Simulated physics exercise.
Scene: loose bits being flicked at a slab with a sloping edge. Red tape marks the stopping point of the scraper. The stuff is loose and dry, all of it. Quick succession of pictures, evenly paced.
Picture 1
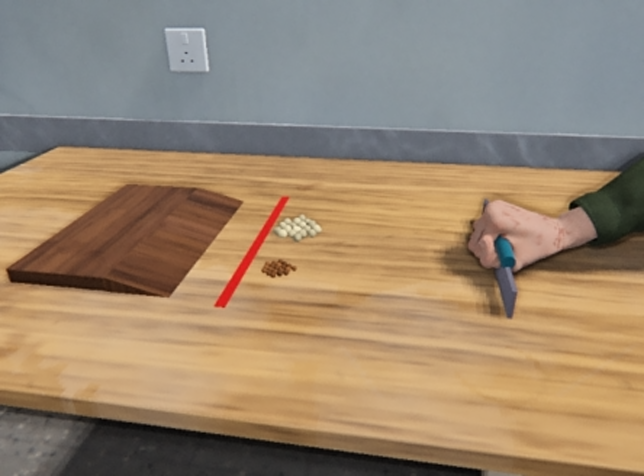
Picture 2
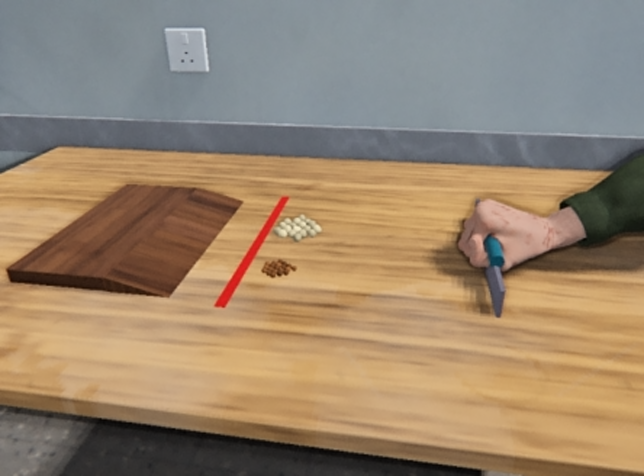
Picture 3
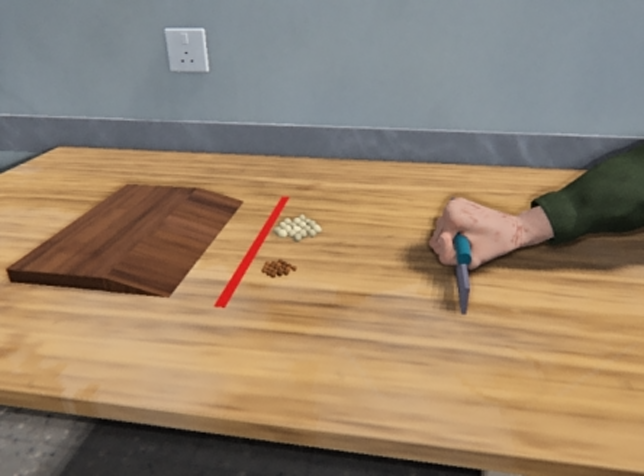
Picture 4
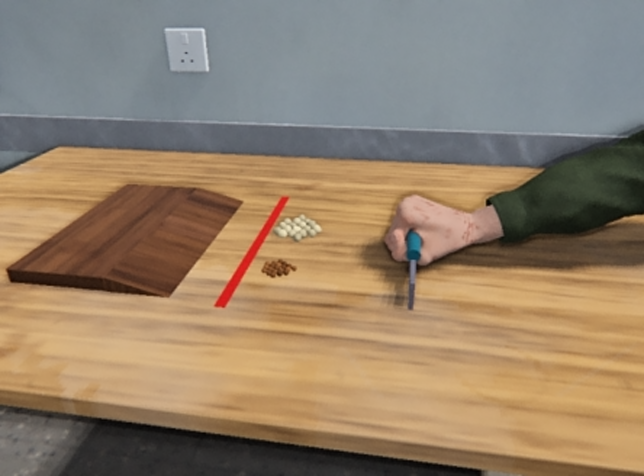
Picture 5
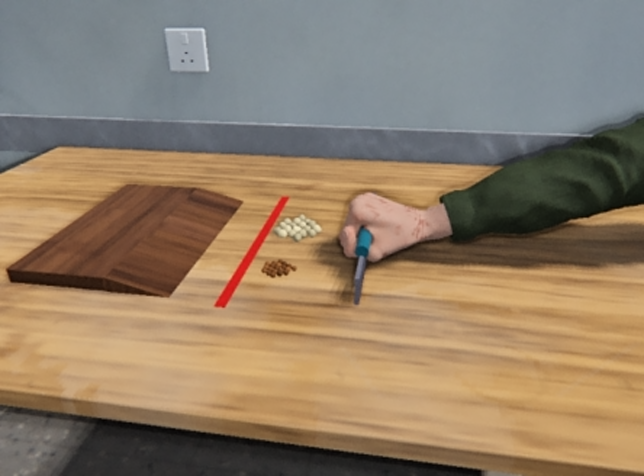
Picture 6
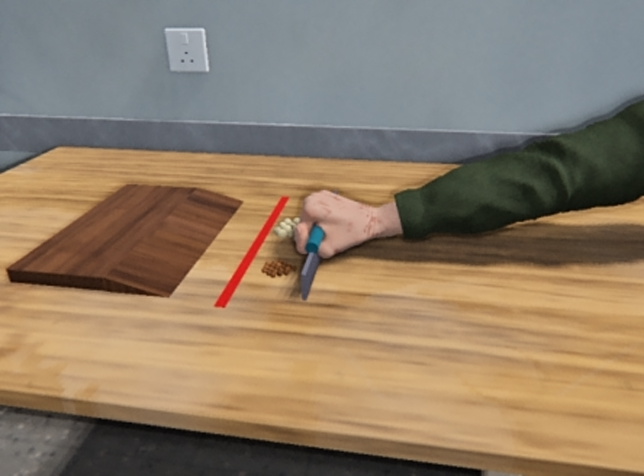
On a wooden counter with a dark sloping-edged board, red tape and two small piles of loose bits, a green-sleeved hand holding a scraper slides leftward from the right until it is over the piles, partly covering the pale one.
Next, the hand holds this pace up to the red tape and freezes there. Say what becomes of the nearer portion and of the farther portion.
Noted: Nearer portion partly on top; Farther portion partly on top.
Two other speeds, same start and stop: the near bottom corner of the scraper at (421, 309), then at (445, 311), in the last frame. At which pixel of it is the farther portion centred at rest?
Try 1 about (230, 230); try 2 about (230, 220).
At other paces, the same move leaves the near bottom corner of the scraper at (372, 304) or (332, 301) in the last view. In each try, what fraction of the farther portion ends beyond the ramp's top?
First run: Near 0 %; second run: Near 50 %.
Then, 0.06 s after the last picture, scraper still moving, near (276, 222); nearer portion all short of the ramp; farther portion all short of the ramp.
Then, 0.15 s after the last picture, scraper stopped at the red tape; nearer portion a small part on the ramp, most short of the ramp; farther portion about two thirds on the ramp, about a third short of the ramp.
Then, 0.43 s after the last picture, scraper stopped at the red tape; nearer portion nearly all past the top, a small part on the ramp; farther portion nearly all past the top, a small part on the ramp.
By the end, scraper stopped at the red tape; nearer portion all past the top; farther portion nearly all past the top, a small part short of the ramp.
